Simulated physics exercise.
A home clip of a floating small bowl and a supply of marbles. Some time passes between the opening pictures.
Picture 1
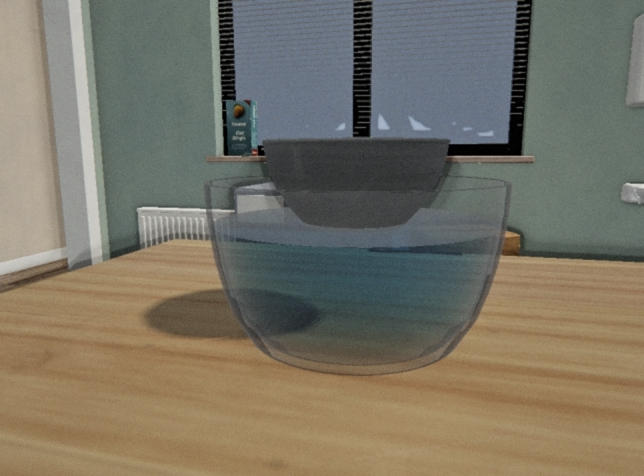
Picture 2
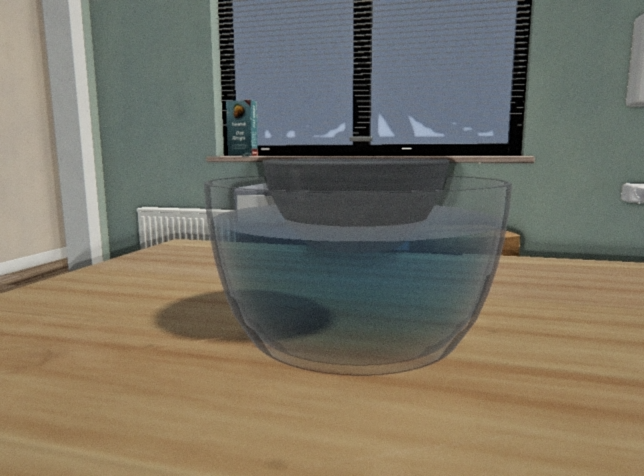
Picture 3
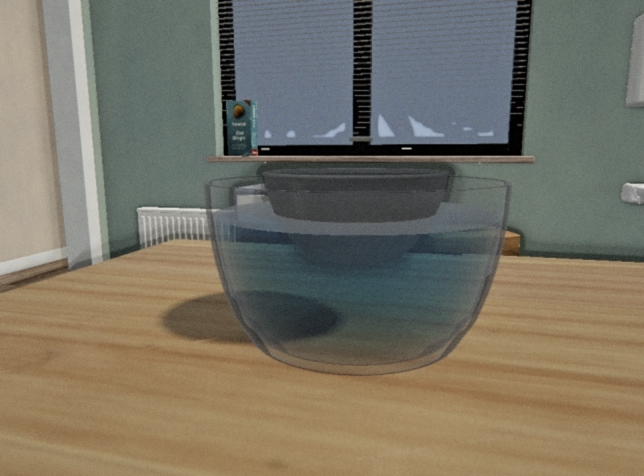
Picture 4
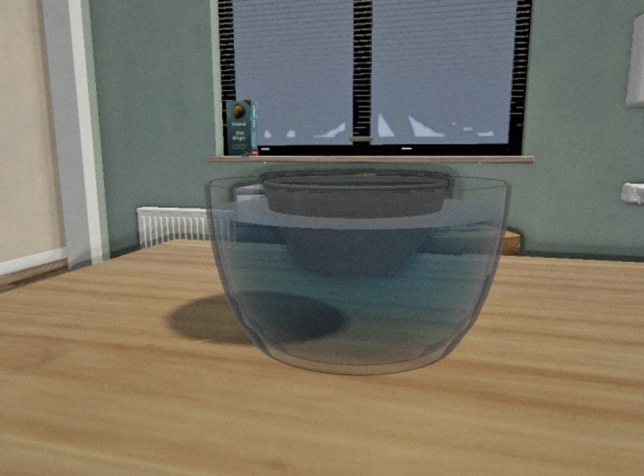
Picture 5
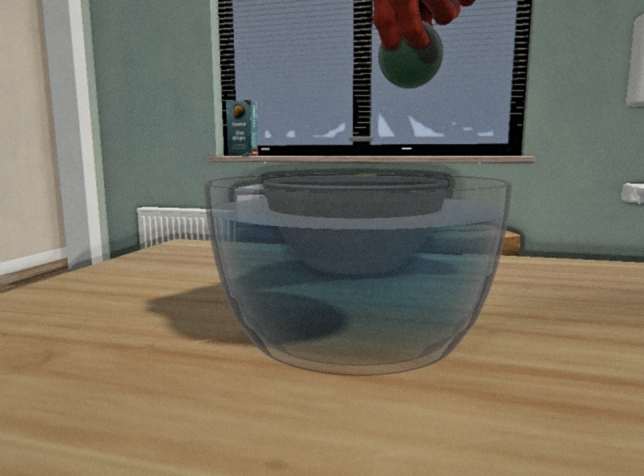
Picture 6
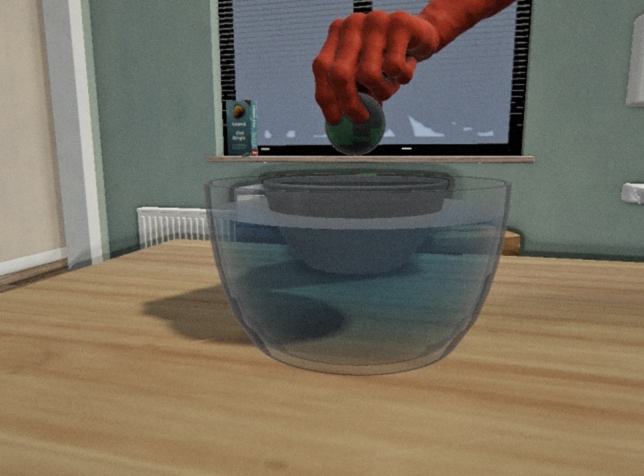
On a wooden table, a floating bowl sinks lower, then a red hand lowers a marble.
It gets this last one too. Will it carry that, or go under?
With one more the small bowl carries it.
A moment on, the glass marble is in and the small bowl dips.
Further on, it steadies; about a fifth of its side above the surface.
When it is over, the small bowl floats; about a fifth of its side above the surface.
